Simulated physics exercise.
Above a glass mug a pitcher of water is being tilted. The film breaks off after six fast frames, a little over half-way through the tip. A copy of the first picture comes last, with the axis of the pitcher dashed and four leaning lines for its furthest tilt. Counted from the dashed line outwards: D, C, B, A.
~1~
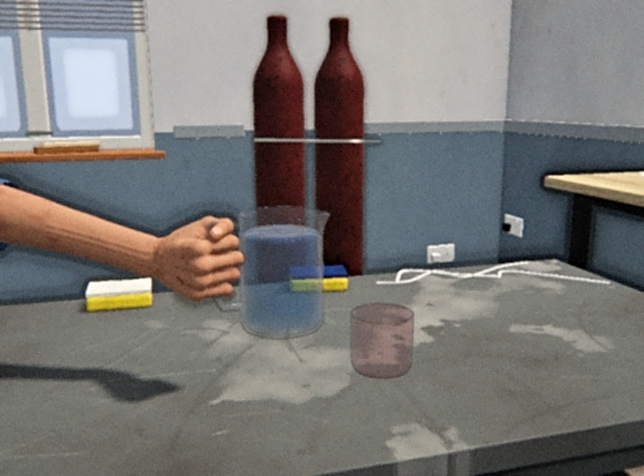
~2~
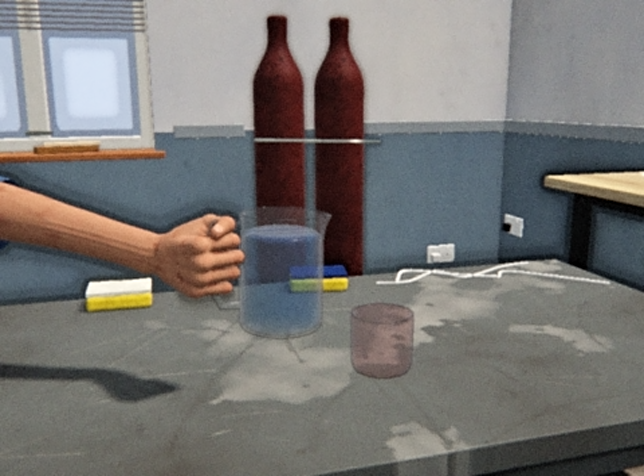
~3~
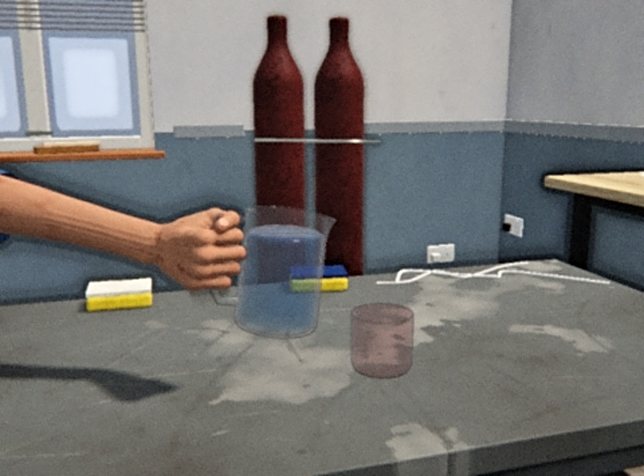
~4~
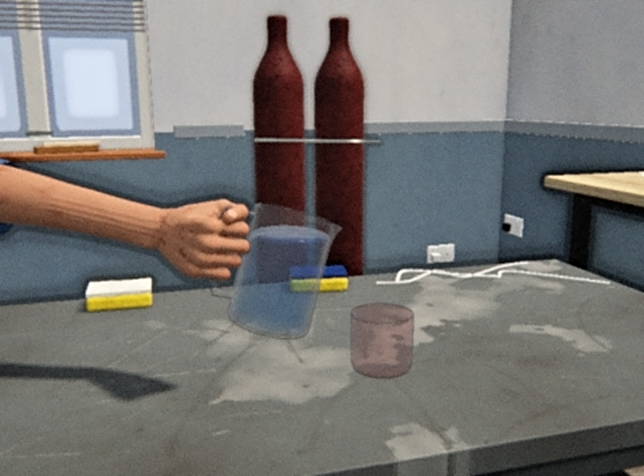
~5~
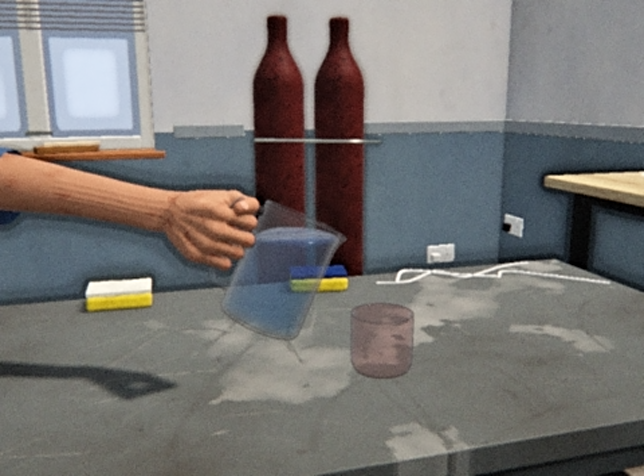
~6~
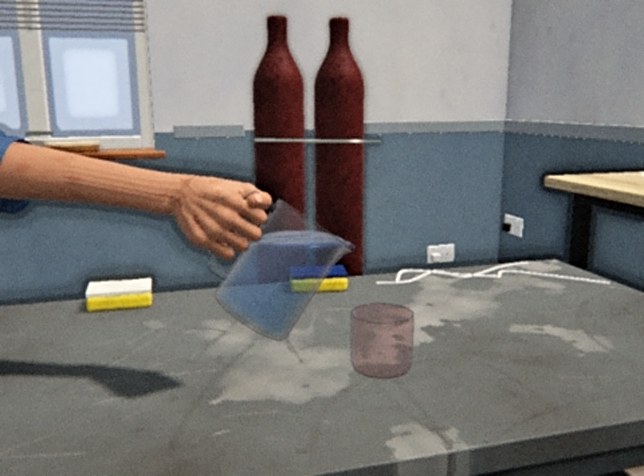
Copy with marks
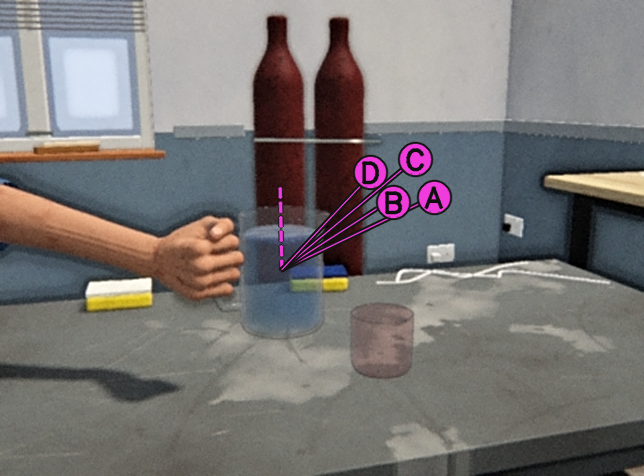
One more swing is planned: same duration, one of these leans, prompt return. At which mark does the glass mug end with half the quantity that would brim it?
I would pick line C.
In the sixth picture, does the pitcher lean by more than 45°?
No.
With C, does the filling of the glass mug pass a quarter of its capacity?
Yes, clearly.
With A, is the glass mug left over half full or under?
Over.
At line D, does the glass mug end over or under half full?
Under half.
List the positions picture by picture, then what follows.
Upright, lip at (327, 213); rim of the glass mug round (382, 312); nothing has left yet.
Upright, lip at (328, 215); nothing has left yet.
Tipped about 7°, lip at (333, 219); nothing has left yet.
Tipped about 15°, lip at (339, 227); nothing has left yet.
Tipped about 25°, lip at (344, 237); nothing has left yet.
Tipped about 36°, lip at (348, 249); water is over the lip, down to (348, 249).
On the marked copy, A at (418, 203); B at (376, 208); C at (401, 170); D at (360, 186).
For line A, the glass mug ends with about 86 % of what it can hold; 5 % of the water is spilt.
For line B, the glass mug ends with about 69 % of what it can hold.
For line C, the glass mug ends with about 48 % of what it can hold.
For line D, the glass mug ends with about 30 % of what it can hold.
